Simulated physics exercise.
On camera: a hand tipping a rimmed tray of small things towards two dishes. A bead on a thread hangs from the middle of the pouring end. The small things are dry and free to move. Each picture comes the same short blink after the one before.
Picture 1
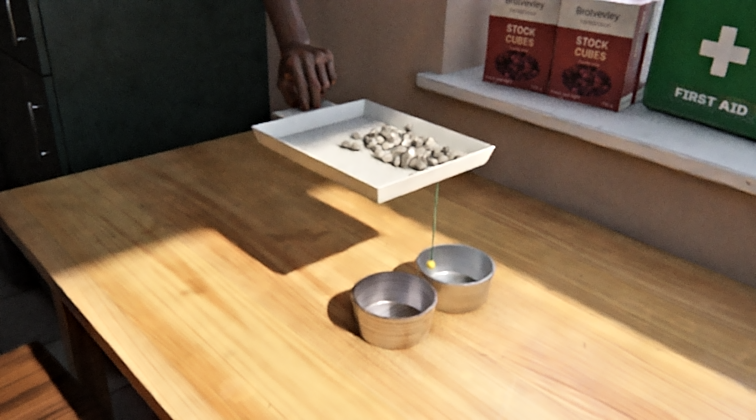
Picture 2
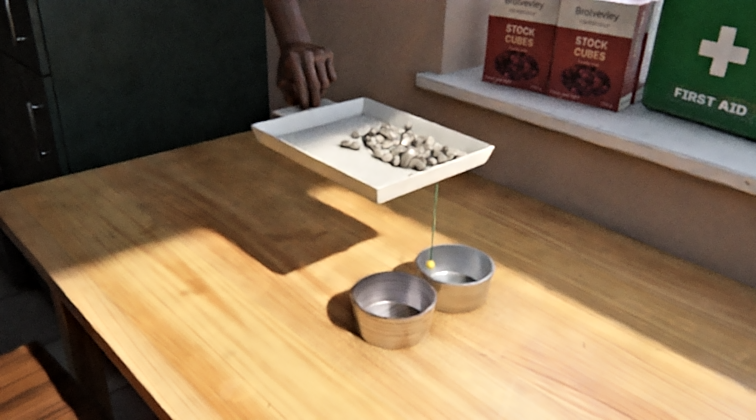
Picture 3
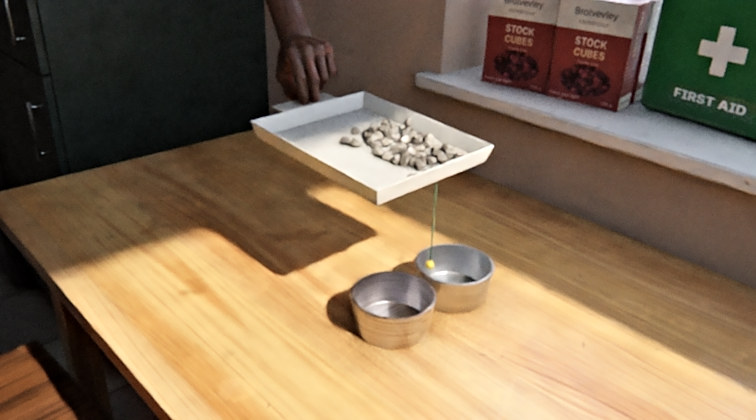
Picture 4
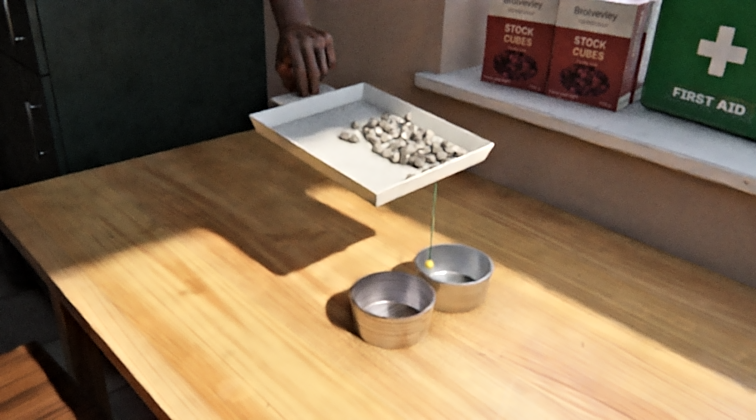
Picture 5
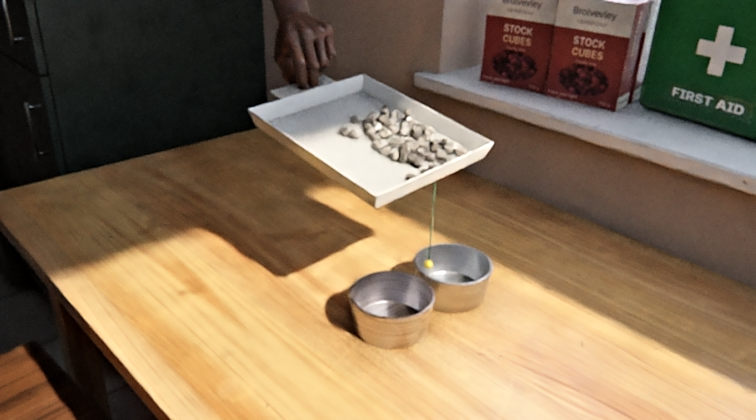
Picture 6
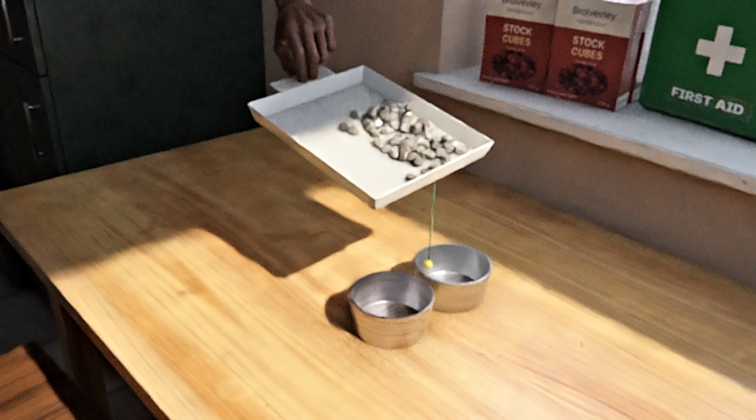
A hand gradually tilts a white tray of gravel toward its left corner above two dishes.
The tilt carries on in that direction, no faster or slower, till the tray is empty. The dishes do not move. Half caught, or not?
Together they catch over half.
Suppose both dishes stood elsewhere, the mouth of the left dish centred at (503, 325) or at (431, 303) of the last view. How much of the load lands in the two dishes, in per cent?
About 0 and 50 per cent.
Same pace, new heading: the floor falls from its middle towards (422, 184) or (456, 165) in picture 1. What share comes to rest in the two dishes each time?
Roughly 20 per cent, and 60 per cent.
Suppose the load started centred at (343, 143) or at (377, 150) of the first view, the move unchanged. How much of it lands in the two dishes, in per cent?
Near 80 % and 80 %.
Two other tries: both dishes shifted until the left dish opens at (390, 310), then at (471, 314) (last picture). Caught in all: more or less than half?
The first try: Over half. The second: Less than half.
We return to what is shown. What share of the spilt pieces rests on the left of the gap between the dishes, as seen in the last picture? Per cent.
It comes to 30 per cent or so.
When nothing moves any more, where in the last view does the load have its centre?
Near (388, 324).
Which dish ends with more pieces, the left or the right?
That is the left-hand dish.
Shortly afterwards, tray tipped steeply; the whole lot on the tray.
Next, tray tipped right over; near two thirds on the tray; a little in the left dish; only a few outside both; a little in the air.
Some moments later, tray tipped past a quarter turn; the bulk in the left dish; near a quarter outside both.
In the end, tray tipped past a quarter turn; the bulk in the left dish; none at all in the right dish; near a quarter outside both.
